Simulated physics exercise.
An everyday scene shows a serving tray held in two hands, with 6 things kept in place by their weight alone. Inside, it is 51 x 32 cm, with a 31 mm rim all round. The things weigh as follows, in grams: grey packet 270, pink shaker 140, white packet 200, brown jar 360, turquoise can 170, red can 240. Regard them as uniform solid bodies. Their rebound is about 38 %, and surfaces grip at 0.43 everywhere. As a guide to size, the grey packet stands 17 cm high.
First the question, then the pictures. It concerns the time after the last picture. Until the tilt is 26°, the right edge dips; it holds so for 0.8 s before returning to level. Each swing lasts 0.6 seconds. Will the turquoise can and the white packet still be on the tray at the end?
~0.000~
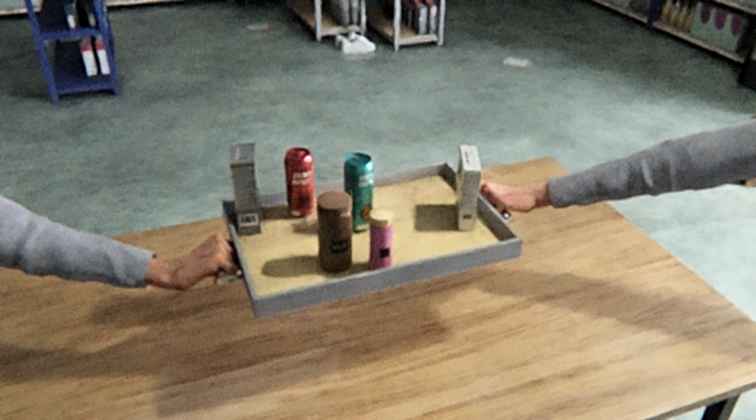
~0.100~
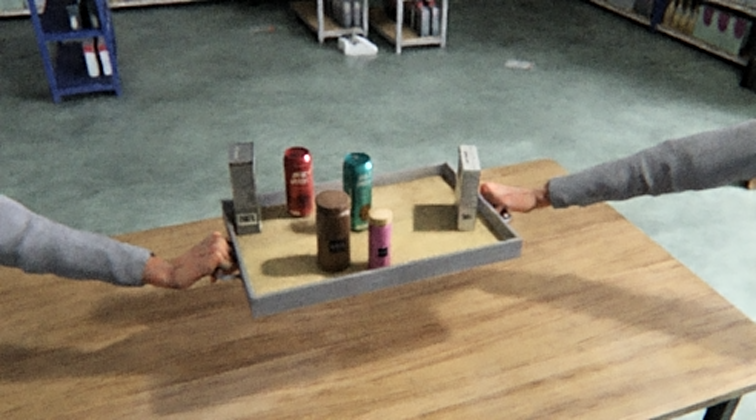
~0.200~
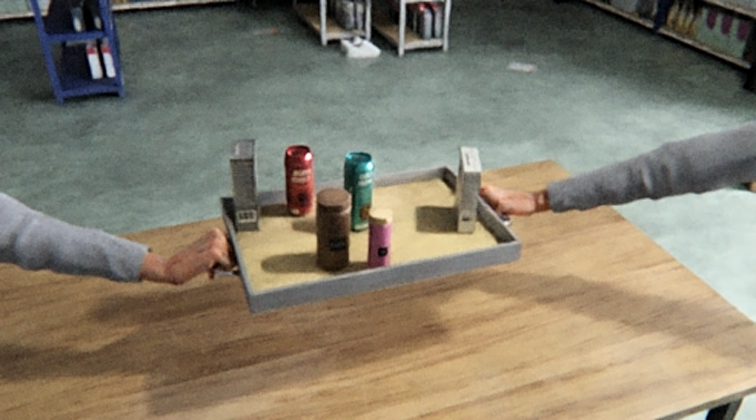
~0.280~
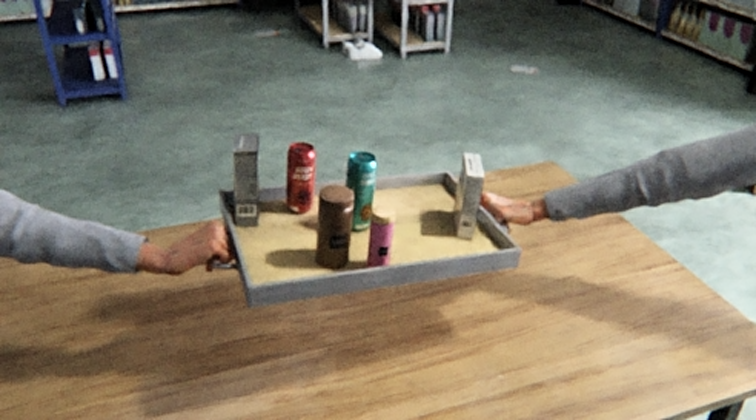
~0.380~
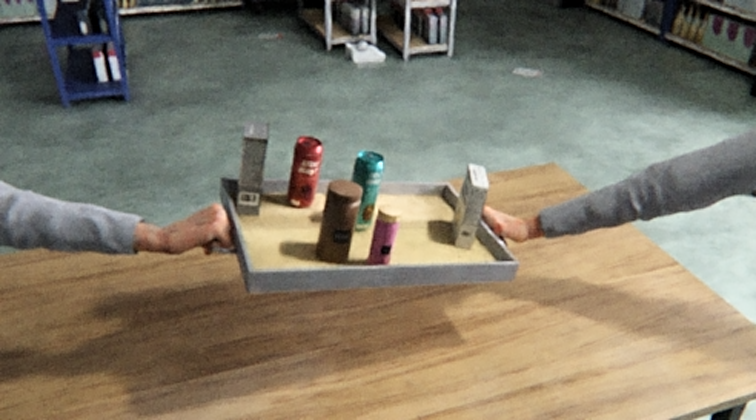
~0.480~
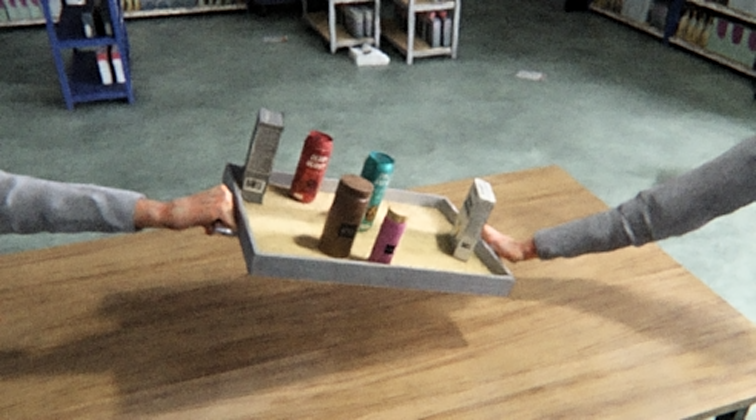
In the end the turquoise can is still there; the white packet is missing.
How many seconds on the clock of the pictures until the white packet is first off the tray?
Somewhere about 0.7 s.
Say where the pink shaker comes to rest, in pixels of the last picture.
You'll see it about at (479, 239) in the last picture.
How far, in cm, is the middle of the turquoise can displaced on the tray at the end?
Roughly 19 centimetres.
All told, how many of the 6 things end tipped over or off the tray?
6.
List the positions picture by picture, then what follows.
The first picture shows tray level; turquoise can (359, 193); white packet (467, 188).
The second picture shows tray level; brown jar (333, 232); red can (299, 183).
The third picture shows tray tilted 1°, right edge down; grey packet (245, 186); pink shaker (380, 240).
The fourth picture shows tray tilted 5°, right edge down; brown jar (334, 227); red can (301, 179).
The fifth picture shows tray tilted 11°, right edge down; grey packet (252, 168); pink shaker (384, 239).
The sixth picture shows tray tilted 19°, right edge down; turquoise can (369, 192); white packet (471, 220).
After 0.78 s, tray tilted 26°, right edge down; white packet now off the tray; turquoise can tipped 40° from how it sat near (398, 199); pink shaker tipped 71° from how it sat.
After 0.98 s, tray tilted 26°, right edge down; turquoise can on its side near (438, 228); grey packet on its side; pink shaker on its side.
After 1.28 s, tray tilted 26°, right edge down; turquoise can on its side near (437, 233); grey packet on its side; pink shaker on its side.
At rest (2.6 s), off the tray, white packet; tipped over on the tray, grey packet, pink shaker, brown jar, turquoise can and red can. Seen from the same camera at the end, turquoise can near (441, 200), white packet near (551, 289).
